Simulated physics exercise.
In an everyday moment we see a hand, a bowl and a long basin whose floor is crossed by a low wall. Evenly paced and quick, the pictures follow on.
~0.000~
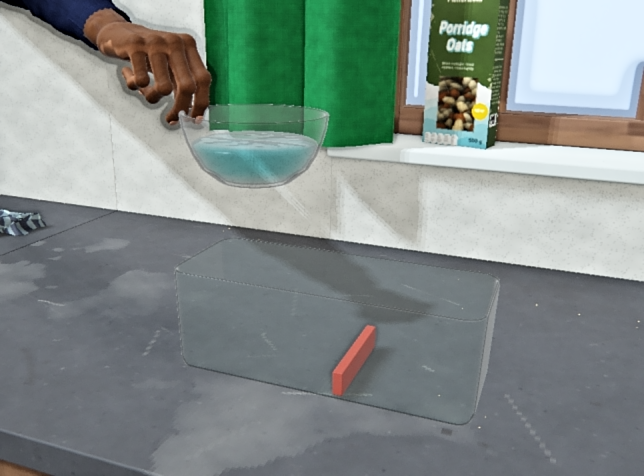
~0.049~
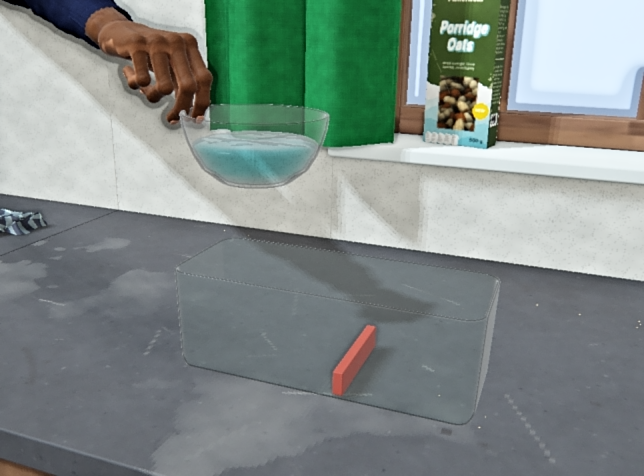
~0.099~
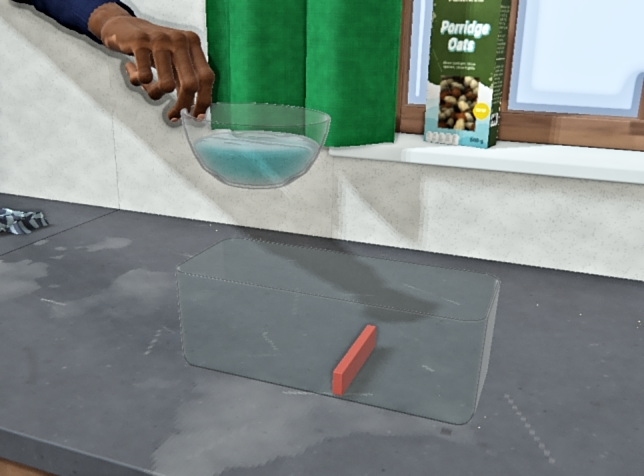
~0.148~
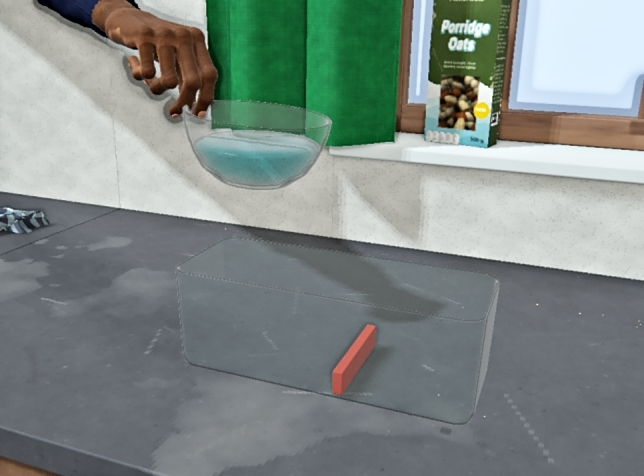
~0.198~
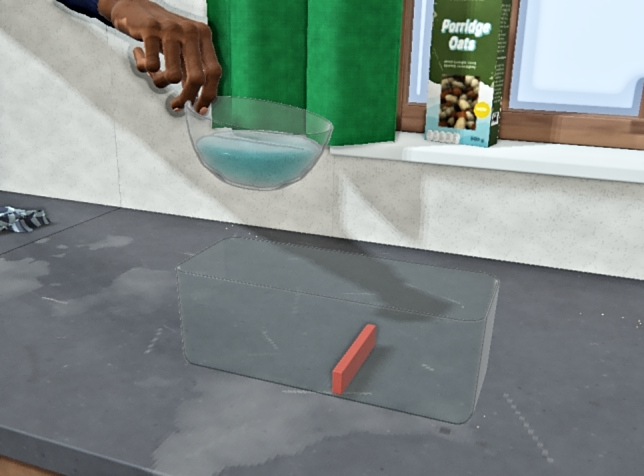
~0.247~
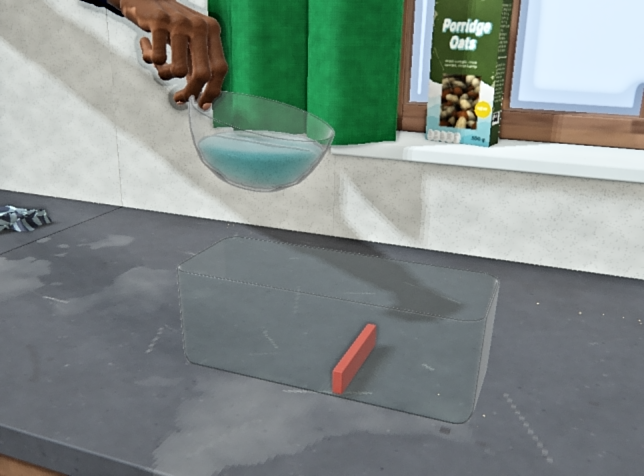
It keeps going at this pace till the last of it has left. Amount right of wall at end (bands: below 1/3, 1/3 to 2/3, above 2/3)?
Middle share.
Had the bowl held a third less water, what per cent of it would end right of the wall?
Roughly 30 in a hundred.
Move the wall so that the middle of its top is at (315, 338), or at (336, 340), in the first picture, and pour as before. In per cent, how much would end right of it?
In order, near 85 and 70 in a hundred.
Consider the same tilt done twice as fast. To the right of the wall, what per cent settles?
About 40 per cent would end up there.
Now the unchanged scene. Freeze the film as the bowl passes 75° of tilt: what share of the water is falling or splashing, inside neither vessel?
It's about 40 per cent.
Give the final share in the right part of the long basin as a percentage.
Share approx. 50 %.
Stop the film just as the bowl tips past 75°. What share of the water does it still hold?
Around 45 in a hundred has not poured out yet.
A moment on, the bowl is tipped on its side and 44 per cent is still to pour, 4 is left of the wall and 14 right of it.
Next, the bowl is tipped right over and 0 per cent is still to pour, 47 is left of the wall and 49 right of it.
Then the bowl is tipped right over and 0 per cent is still to pour, 50 is left of the wall and 49 right of it.
Later the bowl is tipped right over and 0 per cent is still to pour, 50 is left of the wall and 49 right of it.
At rest 50 per cent lies left of the wall, 49 right of it and 0 outside.
